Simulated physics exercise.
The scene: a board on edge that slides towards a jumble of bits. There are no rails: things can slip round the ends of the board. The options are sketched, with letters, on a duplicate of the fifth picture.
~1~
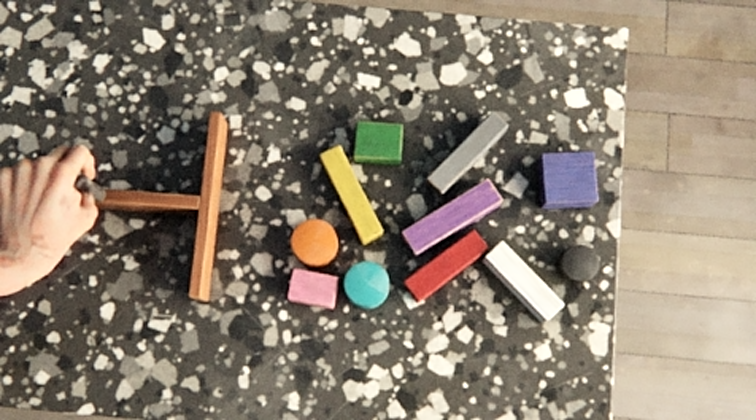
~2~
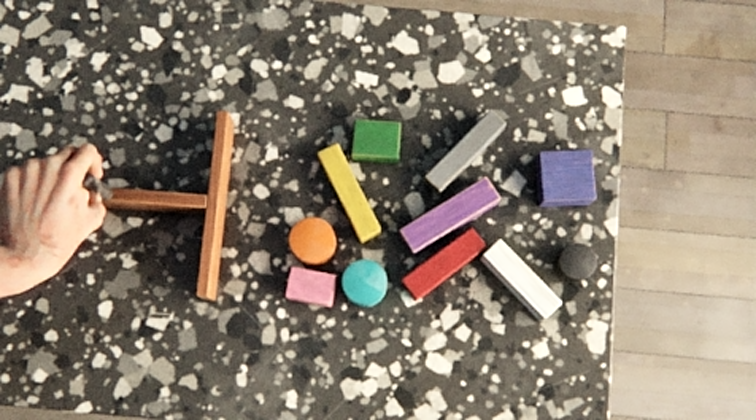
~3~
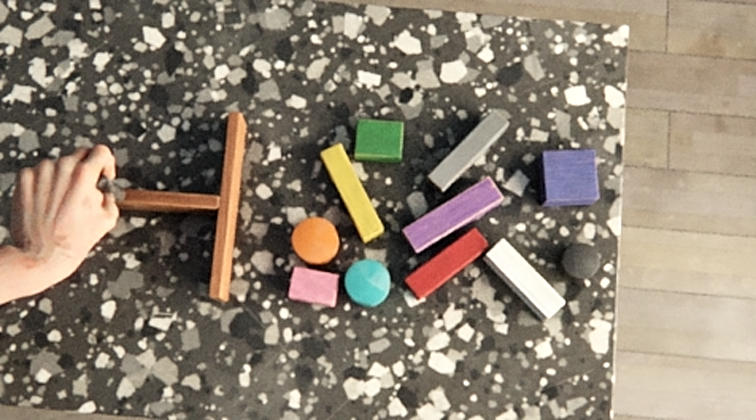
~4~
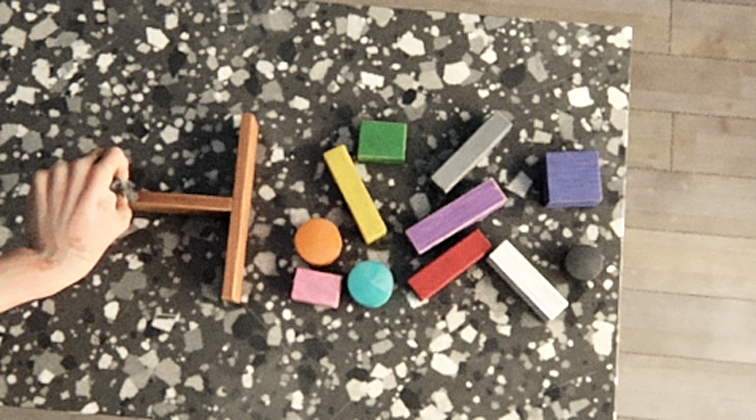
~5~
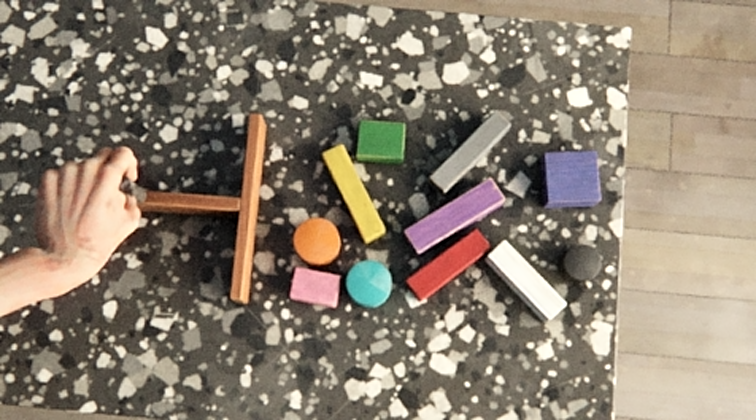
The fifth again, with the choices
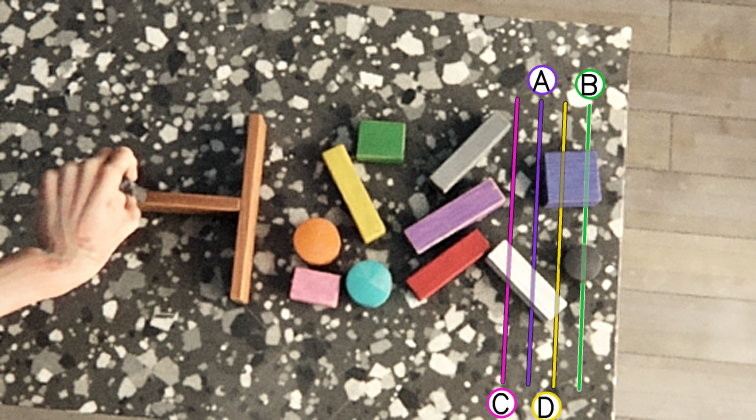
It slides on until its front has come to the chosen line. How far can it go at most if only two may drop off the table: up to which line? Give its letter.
Stop at C.
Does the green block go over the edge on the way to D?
No.
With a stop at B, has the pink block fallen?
By then, no.
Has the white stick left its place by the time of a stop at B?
Yes.
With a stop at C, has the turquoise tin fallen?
No.
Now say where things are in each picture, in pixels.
Orange tin (315, 243); green block (379, 143); grey stick (466, 155), in the first frame.
Board (212, 202); turquoise tin (365, 284), in the second frame.
Board (224, 203); white stick (523, 280), in the third frame.
Board (238, 204); red stick (449, 266), in the fourth frame.
Board (246, 205); pink block (316, 288); yellow bar (354, 194); orange tin (317, 242), in the fifth frame.
On the marked copy, A at (535, 239); B at (584, 243); C at (510, 236); D at (560, 241).
Following C. Soon after the start, board (340, 213); pink block (364, 291); turquoise tin (410, 294).
Later, board (435, 222); white stick (555, 276); red stick (526, 271).
In the end, board (510, 229); white stick over the edge; black tin over the edge; two fallen.
As for the rest, A drops three; B drops five; D drops five.
